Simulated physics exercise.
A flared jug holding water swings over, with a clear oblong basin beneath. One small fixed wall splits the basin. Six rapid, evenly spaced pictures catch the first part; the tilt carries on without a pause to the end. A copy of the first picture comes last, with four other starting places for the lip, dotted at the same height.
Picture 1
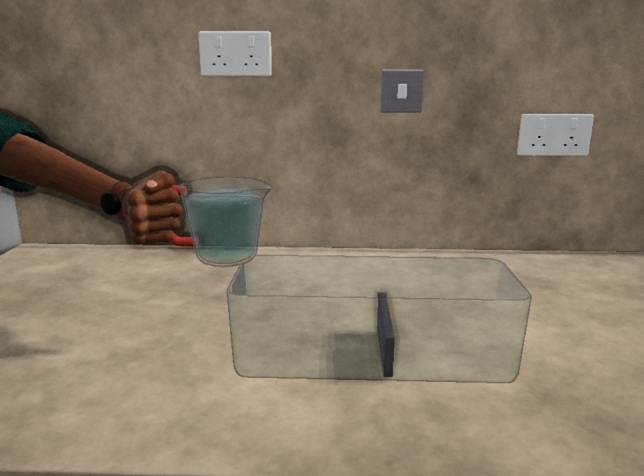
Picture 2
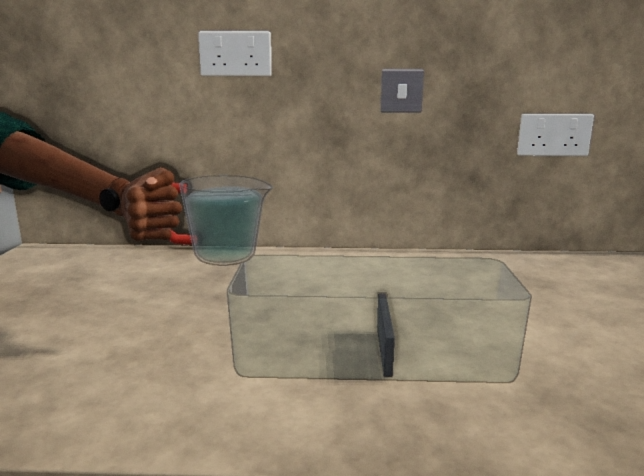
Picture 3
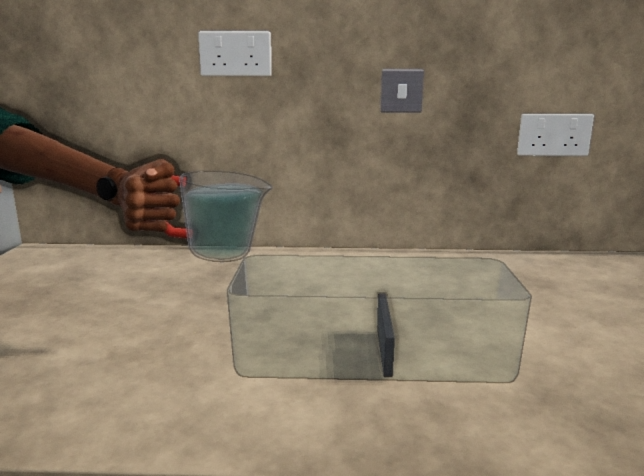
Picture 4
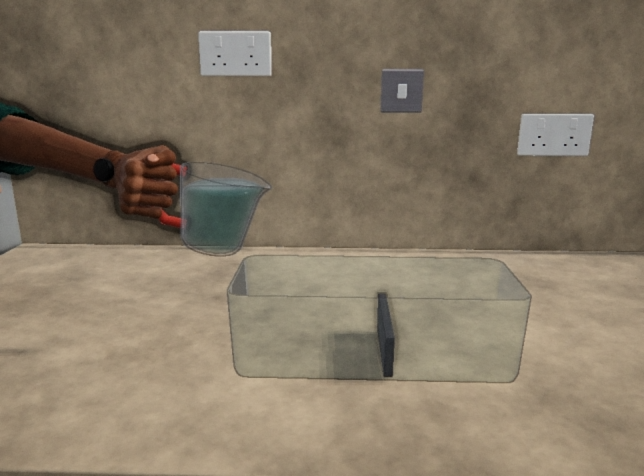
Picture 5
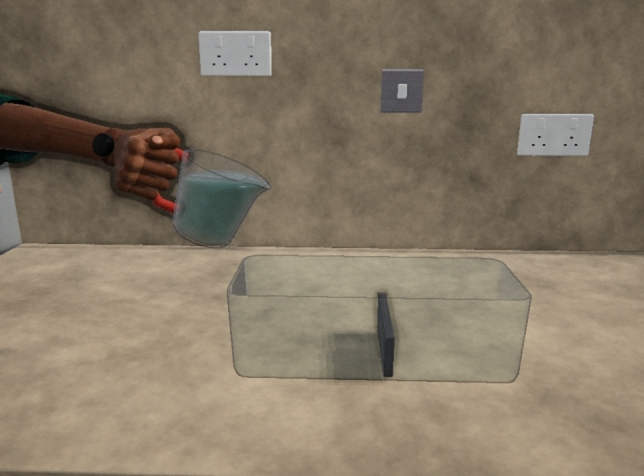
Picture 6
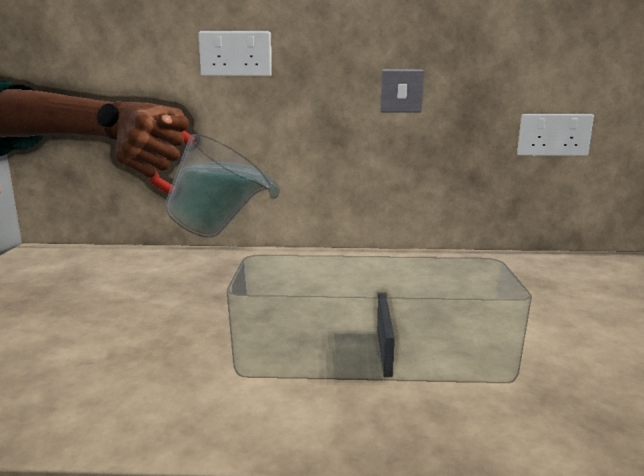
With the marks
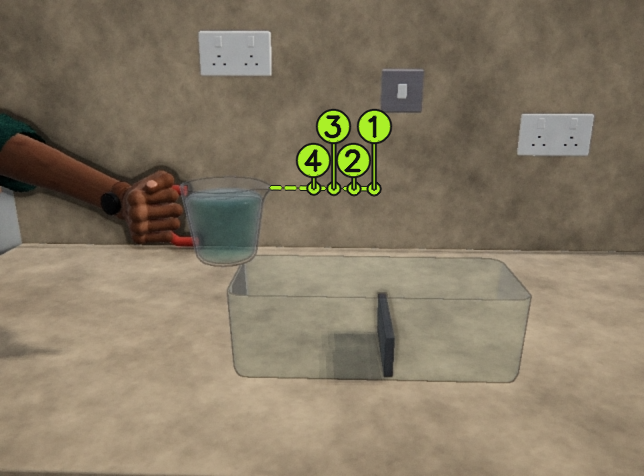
A hand held a clear jug of bluish water by its red handle above a see-through basin with a dark divider, then gradually tilted it to the right until water just came over the lip.
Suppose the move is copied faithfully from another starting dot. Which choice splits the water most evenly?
Use place 4.
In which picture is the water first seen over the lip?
Picture 6.
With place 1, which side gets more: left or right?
The right side.
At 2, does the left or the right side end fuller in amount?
More ends on the right.
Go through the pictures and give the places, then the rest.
Upright, lip at (271, 187); basin from (234, 373) to (517, 379); top of the wall at (386, 313); nothing has left yet.
Upright, lip at (271, 187); nothing has left yet.
Tipped about 6°, lip at (271, 187); nothing has left yet.
Tipped about 13°, lip at (270, 187); nothing has left yet.
Tipped about 22°, lip at (270, 187); nothing has left yet.
Tipped about 33°, lip at (269, 187); water is over the lip, down to (274, 196).
On the marked copy, 1 at (374, 188); 2 at (353, 188); 3 at (333, 188); 4 at (313, 188).
For place 1, about 2 % ends left of the wall and 97 % right of it.
For place 2, about 3 % ends left of the wall and 96 % right of it.
For place 3, about 11 % ends left of the wall and 88 % right of it.
For place 4, about 51 % ends left of the wall and 46 % right of it.
